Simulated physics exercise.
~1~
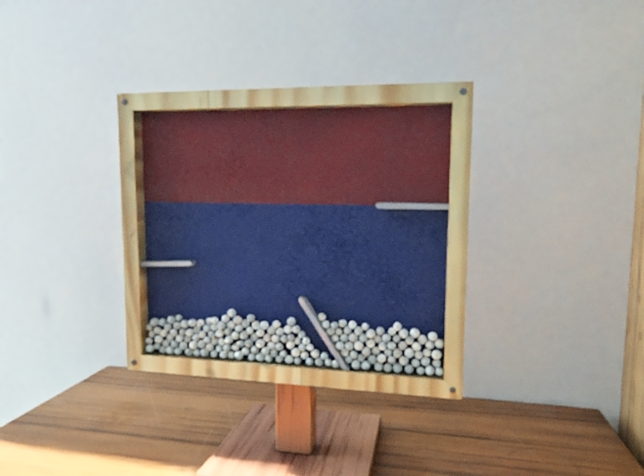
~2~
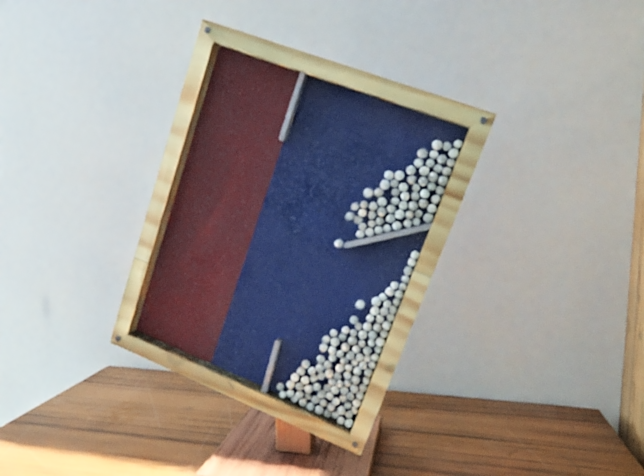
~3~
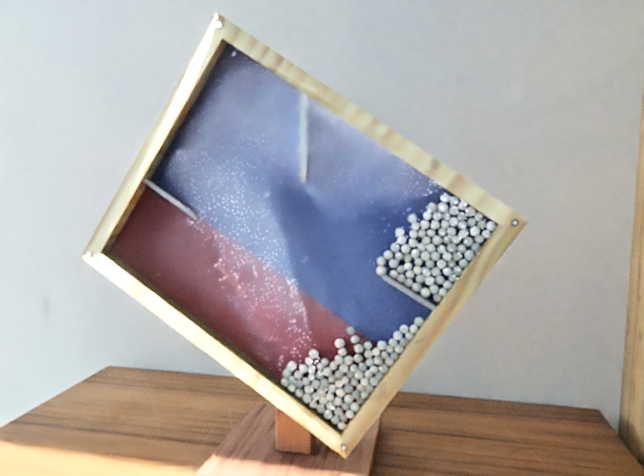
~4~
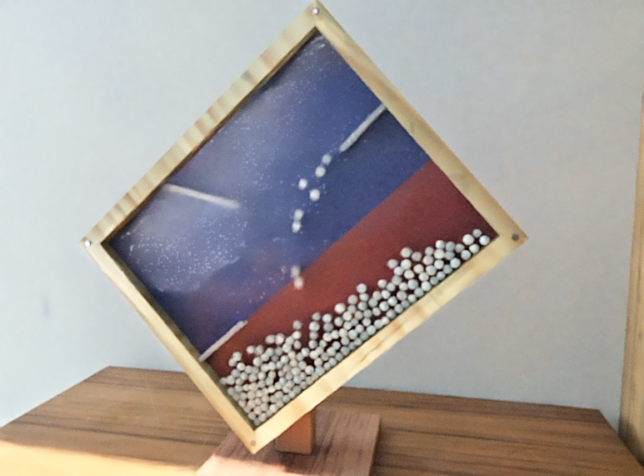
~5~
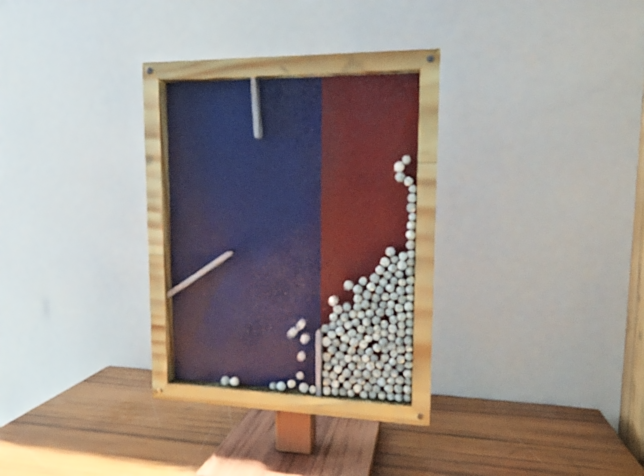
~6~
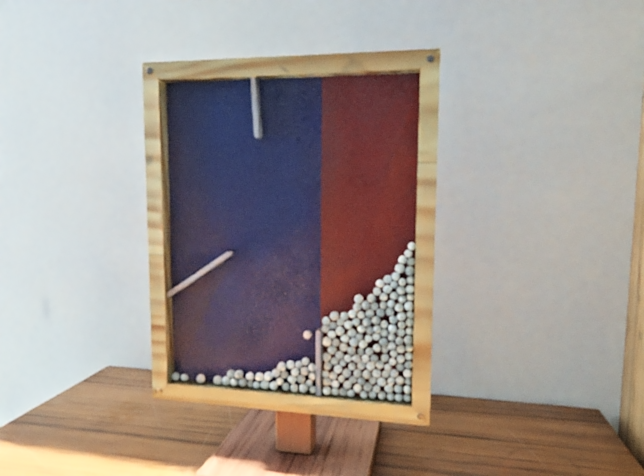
A framed case turning anticlockwise on a stand, small pale balls tumbling from blue to red, some spilling back before settling.
